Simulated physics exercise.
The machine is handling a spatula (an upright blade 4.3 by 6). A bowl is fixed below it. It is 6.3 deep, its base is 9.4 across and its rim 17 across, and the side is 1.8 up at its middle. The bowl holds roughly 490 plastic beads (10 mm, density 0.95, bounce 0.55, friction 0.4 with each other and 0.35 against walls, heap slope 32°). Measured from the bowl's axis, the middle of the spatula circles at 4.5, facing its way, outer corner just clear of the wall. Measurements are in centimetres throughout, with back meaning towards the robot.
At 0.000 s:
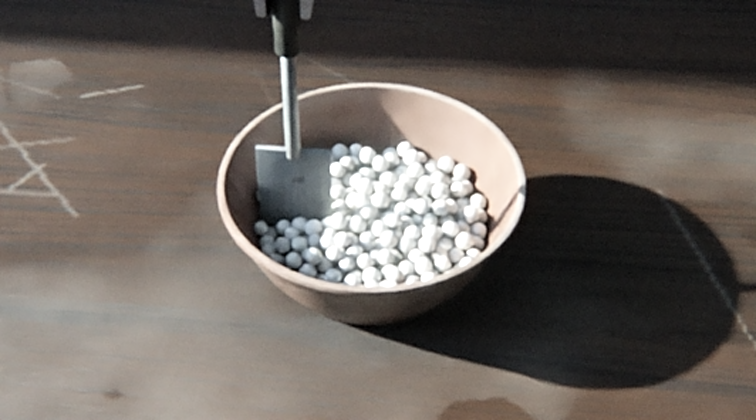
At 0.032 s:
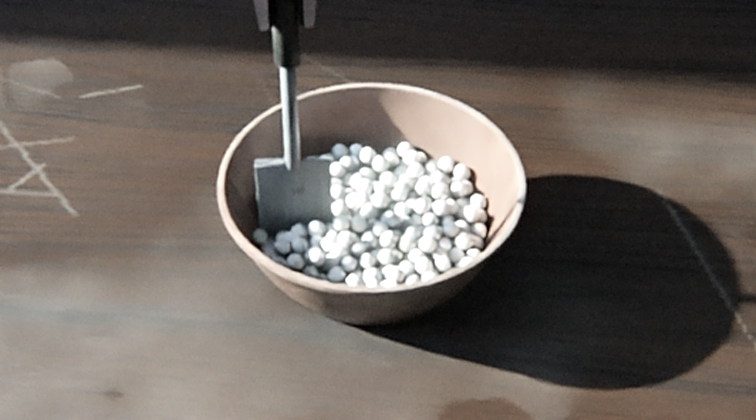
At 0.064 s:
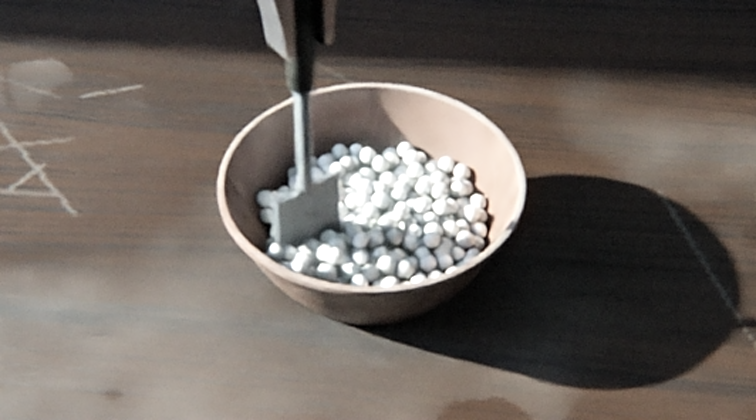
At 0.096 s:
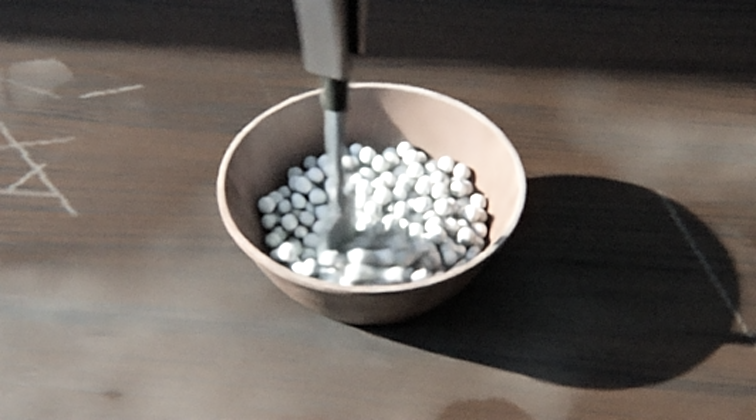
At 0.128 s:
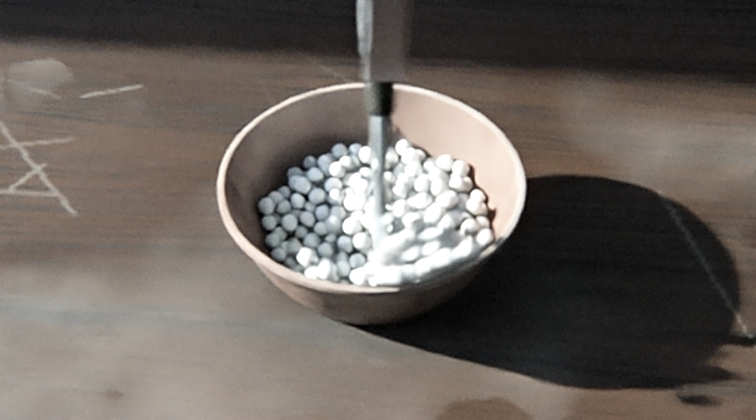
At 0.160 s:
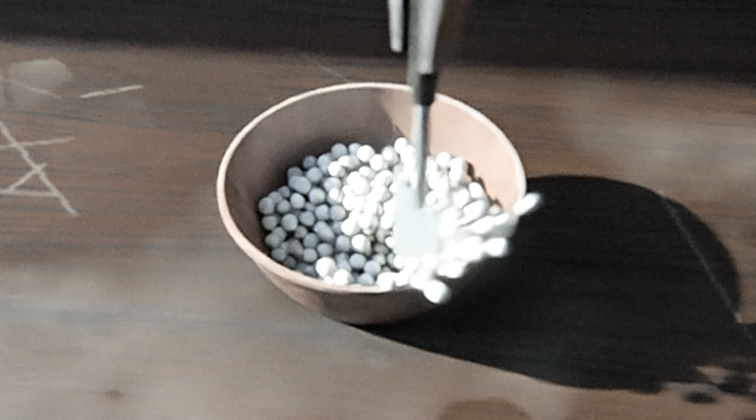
Robotic arm sweeping a flat spatula from left to right through white beads in a bowl, flinging some over the right rim.
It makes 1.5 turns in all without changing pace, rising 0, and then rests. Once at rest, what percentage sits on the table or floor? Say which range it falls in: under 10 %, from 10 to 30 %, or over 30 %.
It falls over 30 %.
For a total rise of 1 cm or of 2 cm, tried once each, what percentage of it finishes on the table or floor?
About 30 per cent on the first try and 20 per cent on the second.
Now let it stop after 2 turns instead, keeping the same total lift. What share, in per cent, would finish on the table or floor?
Roughly 45 per cent would end up there.
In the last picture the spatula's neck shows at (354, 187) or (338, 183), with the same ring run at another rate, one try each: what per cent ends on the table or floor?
About 25 % for one try and about 20 % for the other, in order.
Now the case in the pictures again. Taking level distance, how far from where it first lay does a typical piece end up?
About 11 centimetres.
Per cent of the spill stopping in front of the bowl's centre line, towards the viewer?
40 %.
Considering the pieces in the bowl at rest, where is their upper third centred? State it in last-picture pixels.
It is centred near (406, 192).
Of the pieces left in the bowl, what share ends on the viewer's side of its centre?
About 40 per cent.
After 0.33 s, 287° round, highest piece 10 above the table; 401 in the bowl, 32 on the table or floor, 59 in flight or on the tool.
After 0.49 s, 83° round, highest piece 9 above the table; 337 in the bowl, 125 on the table or floor, 30 in flight or on the tool.
After 0.78 s, 180° round, highest piece 5 above the table; 298 in the bowl, 194 on the table or floor.
After 1.48 s, 180° round, highest piece 5 above the table; 298 in the bowl, 194 on the table or floor.
In the end, 298 in the bowl, 194 on the table or floor. That is 39 % on the table or floor.
